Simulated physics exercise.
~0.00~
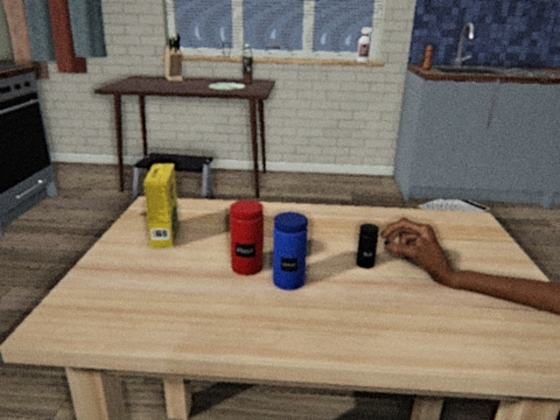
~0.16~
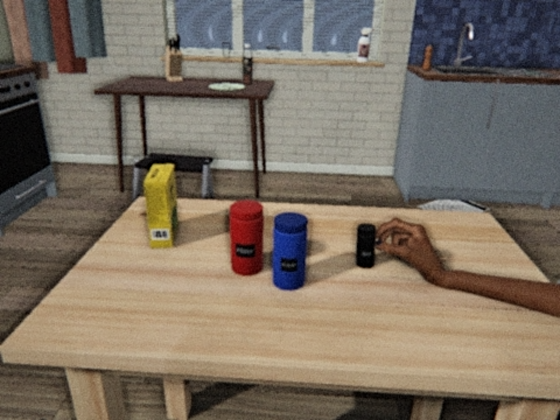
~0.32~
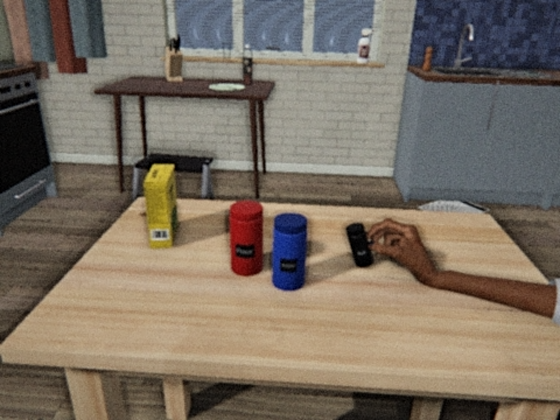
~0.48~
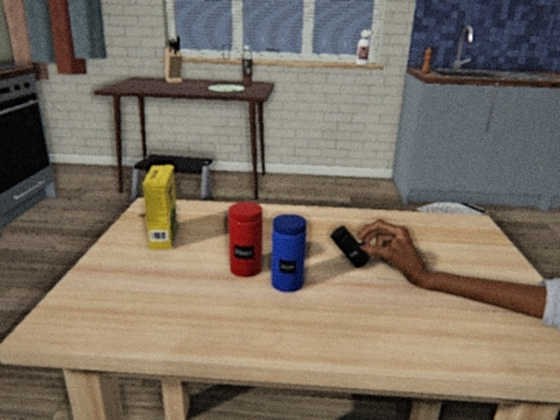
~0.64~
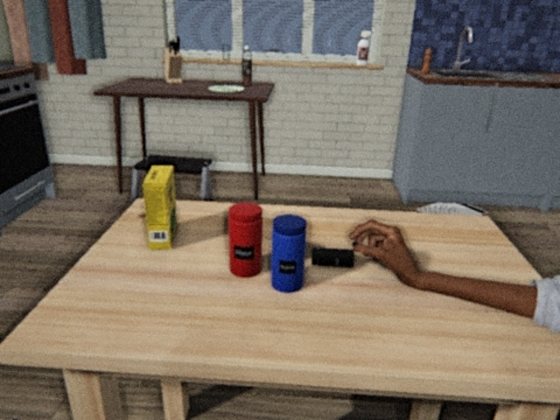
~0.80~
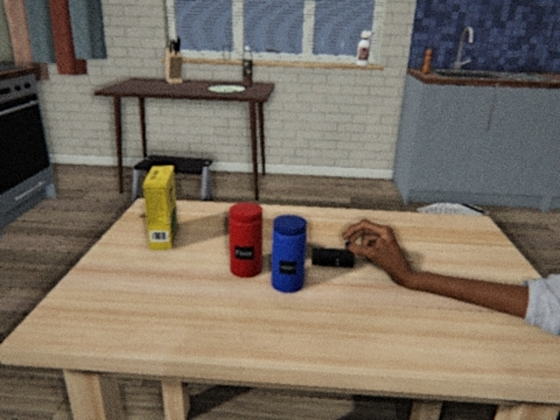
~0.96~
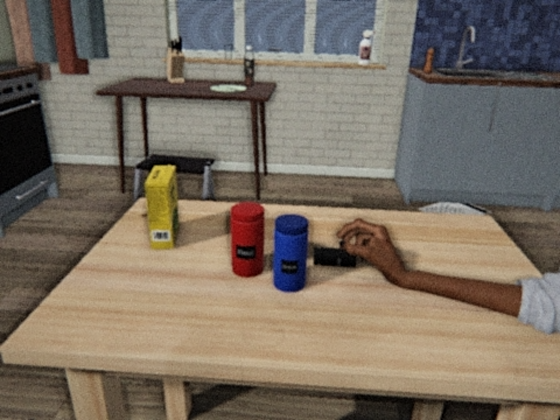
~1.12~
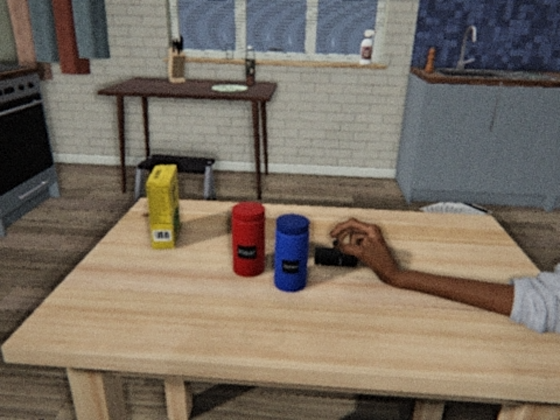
At the start, a yellow packet, a red jar, a blue jar and a small black shaker stand on a light wooden table in a kitchen, with a hand reaching in from the right beside the shaker. The hand moves left and meets the shaker, which begins to lean to the left. As the hand keeps advancing, the shaker tilts further and then tips over onto its side, near the blue jar. The hand edges a little further left above it and slows. At the end, the shaker lies on the table beneath the hand, while the packet and both jars still stand in their places.
